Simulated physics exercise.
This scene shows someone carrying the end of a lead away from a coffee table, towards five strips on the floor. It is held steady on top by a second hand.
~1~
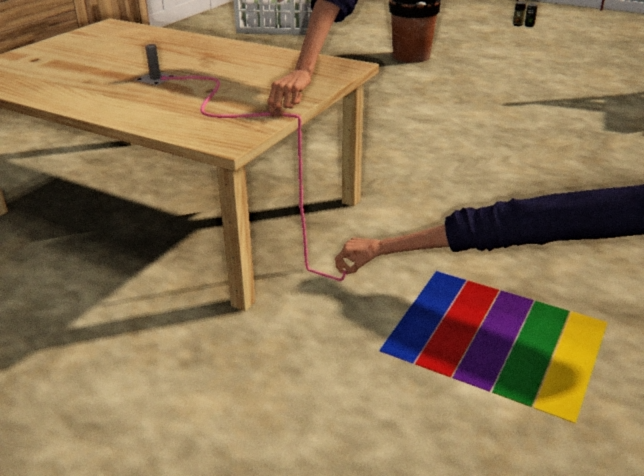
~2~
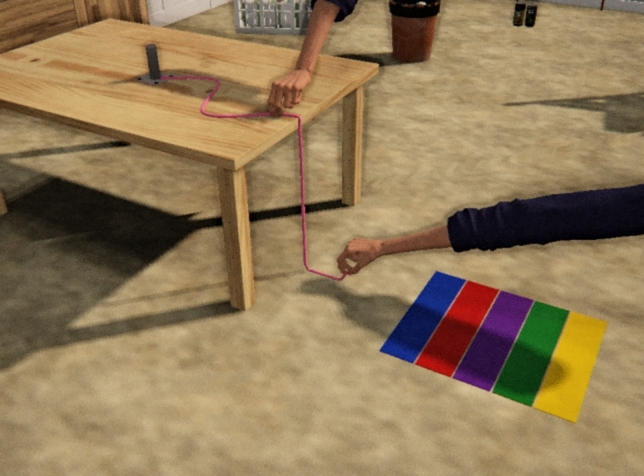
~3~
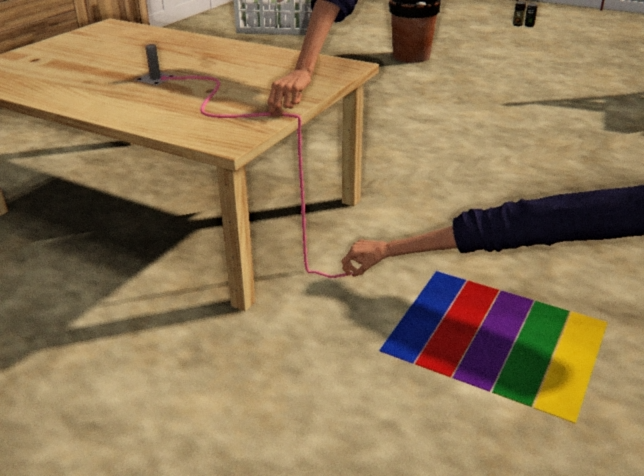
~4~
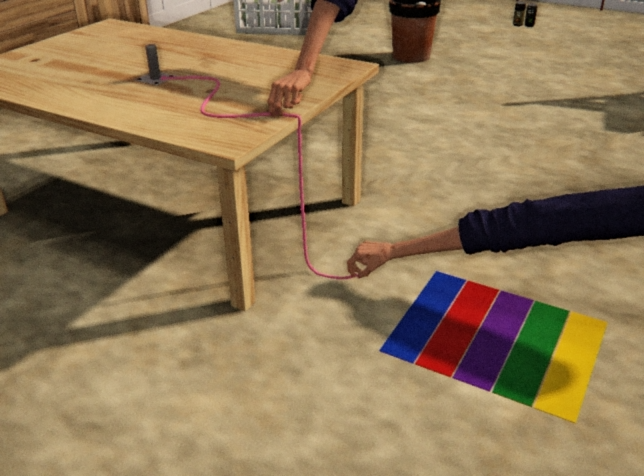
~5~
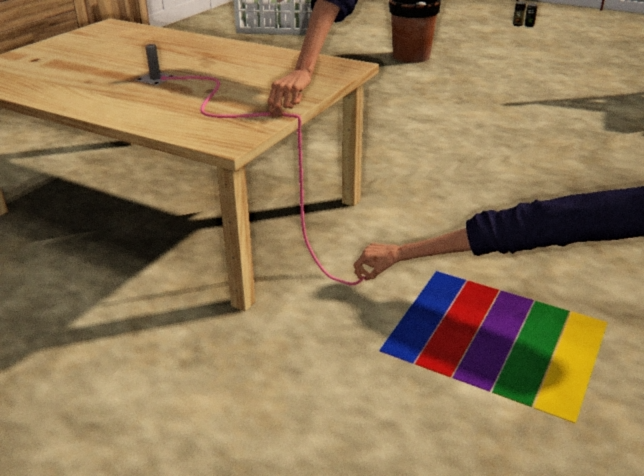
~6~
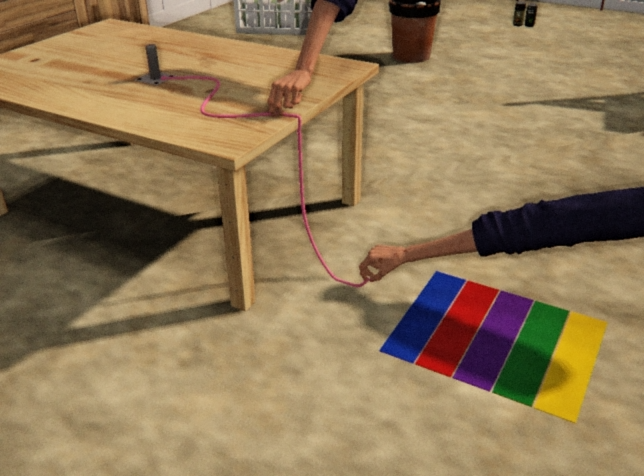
Two arms in dark blue sleeves reach into a room with a beige floor, seen from above at an angle, with a pale wooden table at the left. A pink lead runs from a small dark upright object across the tabletop, under one hand at its edge and down to the other hand, left of blue, red, purple, green and yellow strips. The lower hand draws the lead's end slightly rightward, its hanging part slanting more, while the upper hand and camera stay still.
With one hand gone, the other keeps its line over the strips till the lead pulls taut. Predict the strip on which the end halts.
The green strip.
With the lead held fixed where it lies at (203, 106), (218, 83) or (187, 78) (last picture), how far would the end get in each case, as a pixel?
In order of the tries: About (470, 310), then (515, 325), then (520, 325).
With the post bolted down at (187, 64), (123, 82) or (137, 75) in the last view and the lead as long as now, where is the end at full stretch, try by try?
Roughly (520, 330), (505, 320) and (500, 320).
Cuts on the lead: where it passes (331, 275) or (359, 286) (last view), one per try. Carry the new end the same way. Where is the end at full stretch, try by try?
The pixels are close to (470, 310) for the first and (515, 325) for the second.
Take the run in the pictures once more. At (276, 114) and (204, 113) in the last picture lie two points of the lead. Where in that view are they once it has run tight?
Near (331, 150) and (273, 111).
Soon after, end near (472, 312); over red.
Then, end near (509, 324); over purple.
At full stretch, end near (532, 331); over green. Over green.
